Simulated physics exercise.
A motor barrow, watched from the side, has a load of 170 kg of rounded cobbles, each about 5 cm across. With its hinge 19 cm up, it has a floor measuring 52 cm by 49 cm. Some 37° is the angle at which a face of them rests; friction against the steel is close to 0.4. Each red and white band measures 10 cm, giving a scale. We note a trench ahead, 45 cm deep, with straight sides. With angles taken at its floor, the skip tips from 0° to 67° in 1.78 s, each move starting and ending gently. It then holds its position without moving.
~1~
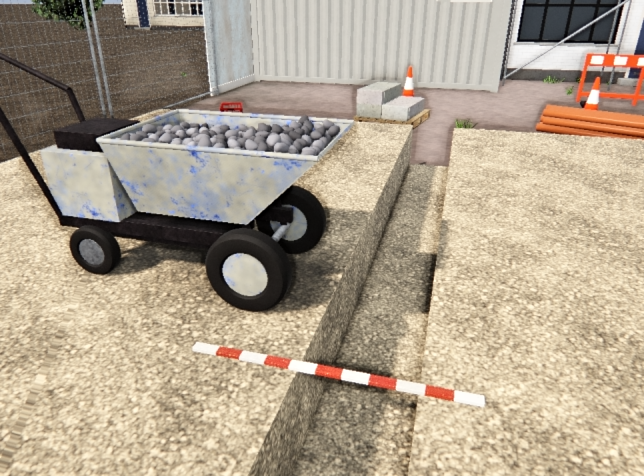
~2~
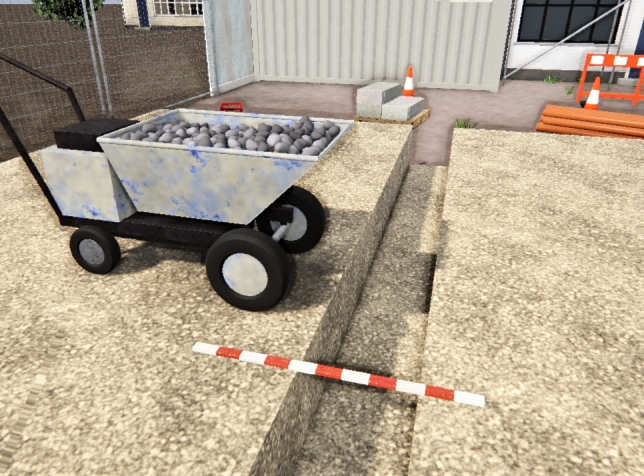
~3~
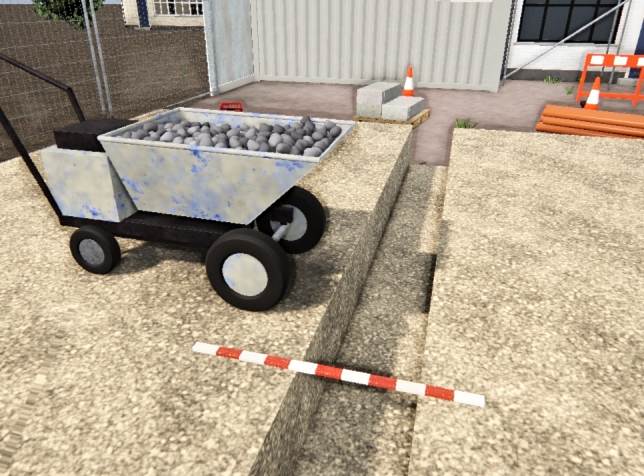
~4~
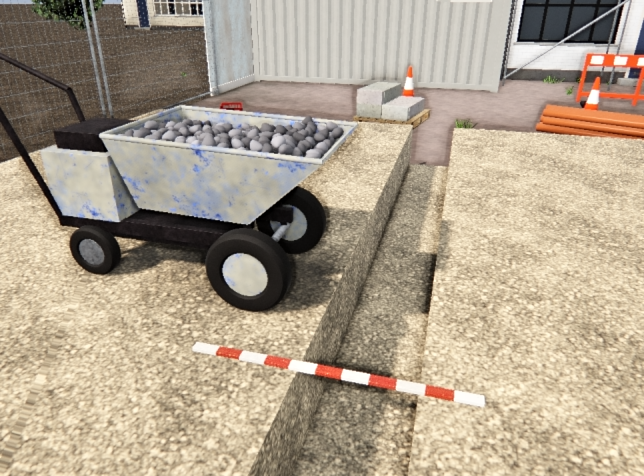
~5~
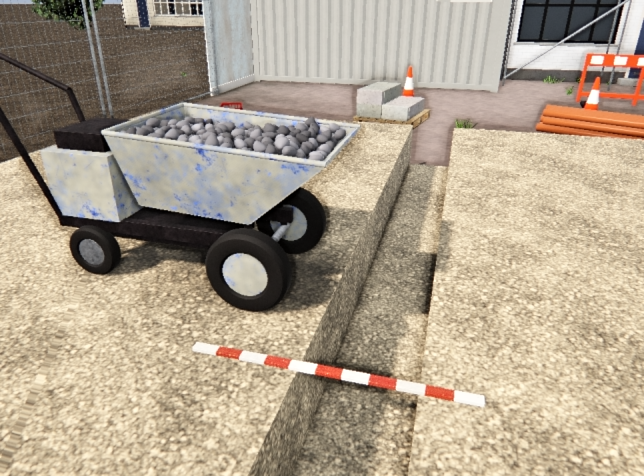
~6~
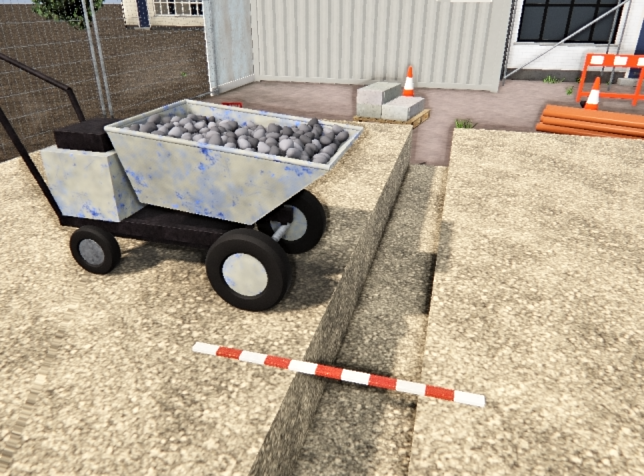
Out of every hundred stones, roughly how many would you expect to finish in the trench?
Close to 64 in every hundred.
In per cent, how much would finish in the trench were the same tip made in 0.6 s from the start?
Estimate: About 45 %.
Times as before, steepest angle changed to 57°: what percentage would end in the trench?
Roughly 60 per cent would end in the trench.
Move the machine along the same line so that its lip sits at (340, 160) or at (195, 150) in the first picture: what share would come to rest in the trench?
Near 25 then near 55 percent.
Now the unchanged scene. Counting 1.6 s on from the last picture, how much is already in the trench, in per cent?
By that moment, roughly 25 per cent of the load.
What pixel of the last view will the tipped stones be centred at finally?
The tipped stones centre close to (410, 354).
Then, 1.0 s after the last picture the floor is at 57°, 99 % in the skip, 1 % in the trench; the foremost stones are at (412, 276).
Then, 1.6 s after the last picture the floor is at 67°, 52 % in the skip, 25 % in the trench, 23 % past the trench; the foremost stones are at (525, 310).
Then, 1.9 s after the last picture the floor is at 67°, 24 % in the skip, 41 % in the trench, 35 % past the trench; the foremost stones are at (595, 324).
Then, 3.9 s after the last picture the floor is at 67°, 0 % in the skip, 64 % in the trench, 36 % past the trench; the foremost stones are at (622, 326).
